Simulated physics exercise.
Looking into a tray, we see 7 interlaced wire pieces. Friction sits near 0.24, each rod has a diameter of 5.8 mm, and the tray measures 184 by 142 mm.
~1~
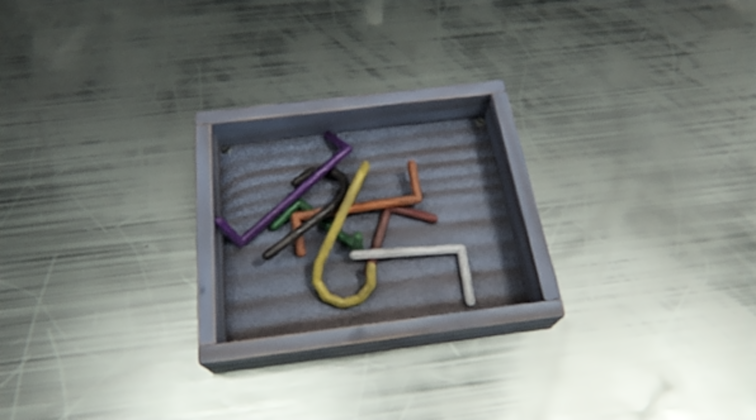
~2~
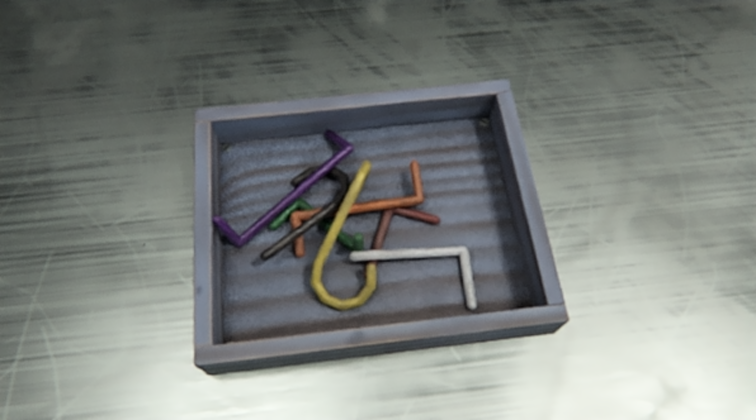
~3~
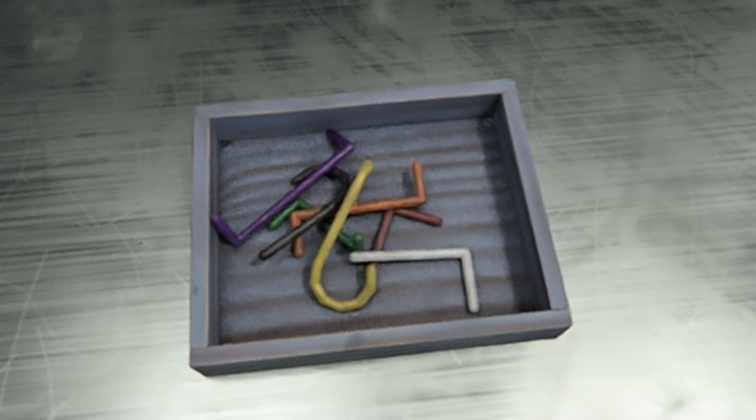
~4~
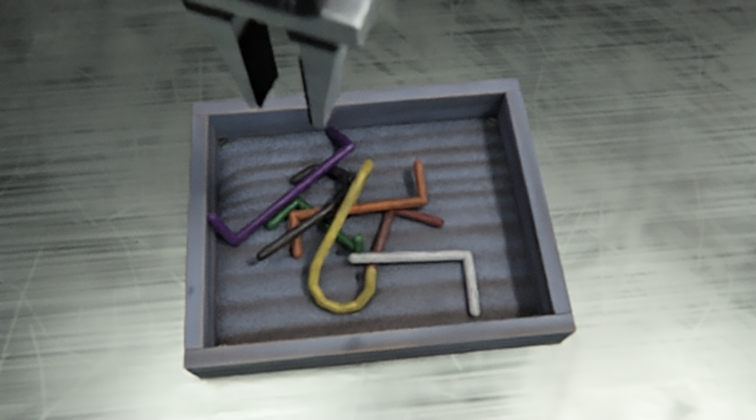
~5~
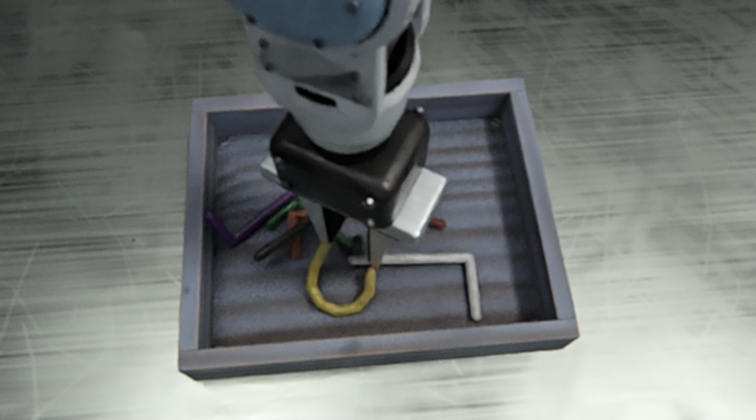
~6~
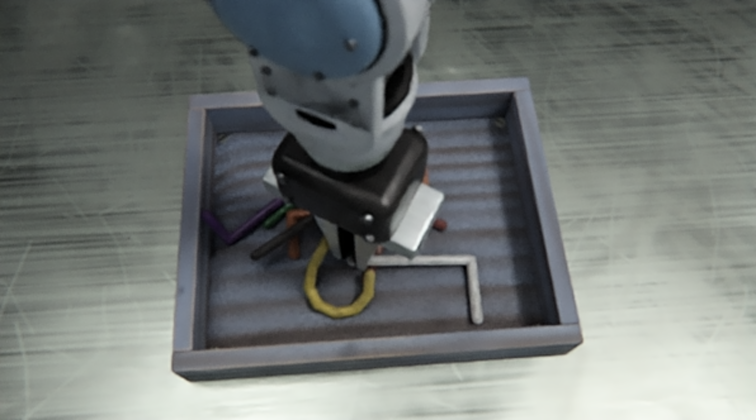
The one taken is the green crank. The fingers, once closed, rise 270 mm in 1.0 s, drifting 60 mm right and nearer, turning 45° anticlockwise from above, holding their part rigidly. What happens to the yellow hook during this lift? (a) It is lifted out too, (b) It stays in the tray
a.
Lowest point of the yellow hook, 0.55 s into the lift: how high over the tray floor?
I'd say close to 80 mm.
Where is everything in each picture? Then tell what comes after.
The first frame shows fingers out of view, 215 mm above the grip; yellow hook from (347, 206) to (371, 267), passing over red key; green crank from (358, 236) to (275, 226), passing under orange crank, under black hook.
The second frame shows fingers out of view, 215 mm above the grip; white key from (472, 304) to (355, 256), passing over red key; orange crank from (414, 165) to (300, 253), passing over green crank, under black hook.
The third frame shows fingers out of view, 200 mm above the grip; yellow hook from (348, 206) to (371, 270), passing over red key; green crank from (358, 238) to (273, 226), passing under orange crank, under black hook.
The fourth frame shows fingers (291, 84) 107 mm above the grip; black hook from (296, 180) to (261, 256), passing over green crank, over orange crank, under purple crank; red key from (439, 223) to (368, 278), passing under white key, under yellow hook.
The fifth frame shows fingers (357, 230) 13 mm above the grip.
The sixth frame shows fingers (357, 241) closed on the green crank; yellow hook from (348, 206) to (370, 275).
Then, 0.30 s into the lift, lowest point more than 20 mm over the tray floor, green crank 58 mm, yellow hook 37 mm.
Then, 0.55 s into the lift, lowest point more than 20 mm over the tray floor, green crank 159 mm, yellow hook 84 mm.
Then, 1.00 s into the lift, lowest point more than 20 mm over the tray floor, green crank 273 mm, yellow hook 194 mm.
End, hanging green crank 273 mm, yellow hook 192 mm; the other 5 are down.
